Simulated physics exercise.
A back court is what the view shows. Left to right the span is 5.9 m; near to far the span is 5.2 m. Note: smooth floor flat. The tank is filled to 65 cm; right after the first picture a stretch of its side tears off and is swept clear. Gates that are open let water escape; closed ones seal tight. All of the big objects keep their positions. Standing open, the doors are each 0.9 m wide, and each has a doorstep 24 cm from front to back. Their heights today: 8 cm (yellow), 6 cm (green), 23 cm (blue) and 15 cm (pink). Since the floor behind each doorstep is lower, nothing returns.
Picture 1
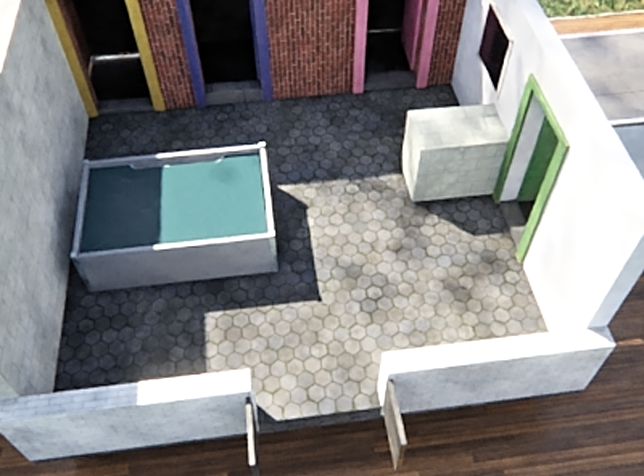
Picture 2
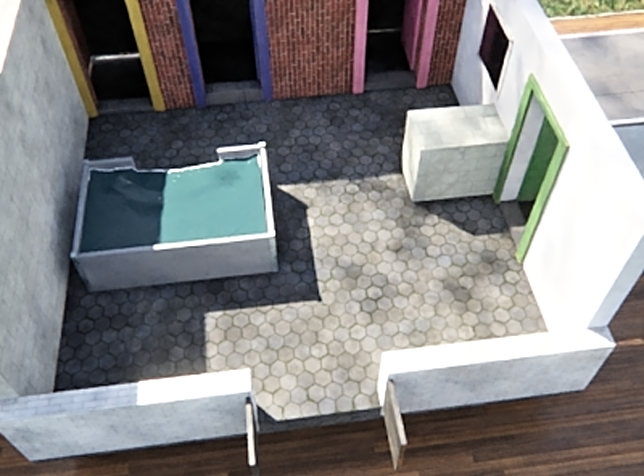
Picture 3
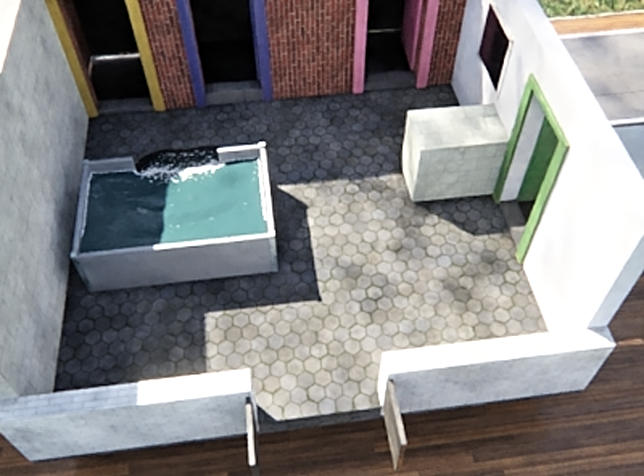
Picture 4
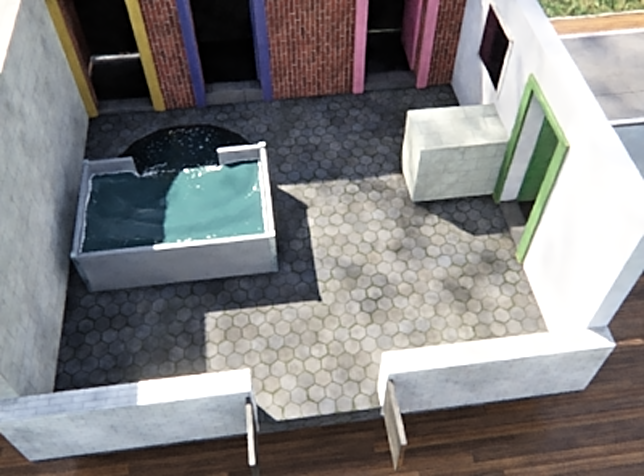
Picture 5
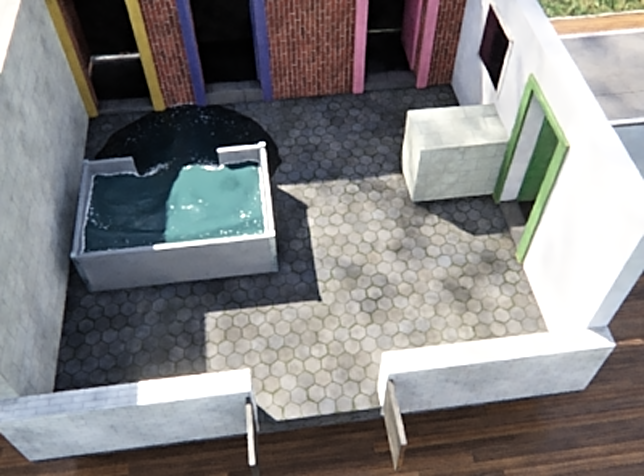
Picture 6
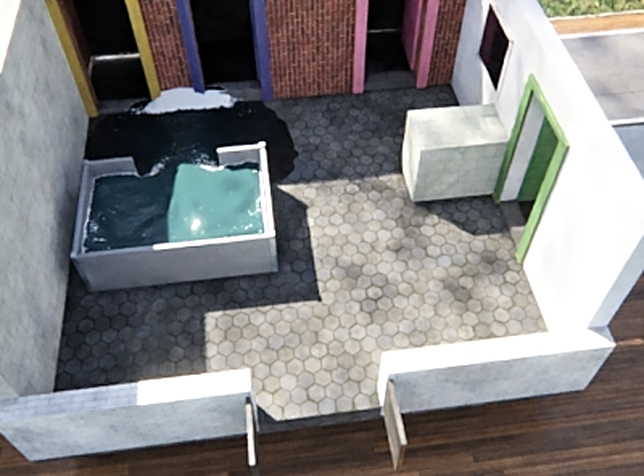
In a back court, water pours through the tank's far side and spreads to the doors.
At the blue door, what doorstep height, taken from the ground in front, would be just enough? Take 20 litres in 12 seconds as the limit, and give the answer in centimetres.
28 cm.
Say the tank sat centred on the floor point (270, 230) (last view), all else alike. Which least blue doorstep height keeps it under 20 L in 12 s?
Then roughly 32 cm.
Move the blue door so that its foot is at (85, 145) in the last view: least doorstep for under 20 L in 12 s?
It needs roughly 17 cm.
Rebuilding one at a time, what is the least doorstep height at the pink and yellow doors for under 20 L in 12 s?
You'd want about 12.0 centimetres at pink and about 29 centimetres at yellow.
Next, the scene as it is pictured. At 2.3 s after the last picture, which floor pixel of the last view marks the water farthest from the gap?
I'd put the front's tip around (446, 89).
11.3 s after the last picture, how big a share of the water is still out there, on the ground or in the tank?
Around 74 percent is still there.
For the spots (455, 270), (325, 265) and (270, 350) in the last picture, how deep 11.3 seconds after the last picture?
First spot about 2 cm, second about 5 cm, third about 4 cm.
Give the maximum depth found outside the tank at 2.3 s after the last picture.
I'd put it near 26 cm.
Then, 0.7 s after the last picture water covers 20 % of the floor, deepest (40 cm) near (181, 114); 33 cm at the blue door, 13 litres in over its 23 cm doorstep.
Then, 2.3 s after the last picture water covers 40 % of the floor, deepest (26 cm) near (470, 150); 20 cm at the blue door, 44 litres in over its 23 cm doorstep.
Then, 11.3 s after the last picture water covers 95 % of the floor, deepest (10 cm) near (446, 153); 8 cm at the blue door, 45 litres in over its 23 cm doorstep.
At the blue door as built, the water peaked near 33 cm, 0.7 s after the last picture.
Run again over the same 12 s with other heights there, 31 litres in over 25.5 cm, 12 litres over 30 cm. The limit of 20 litres is kept from about 28 cm up.
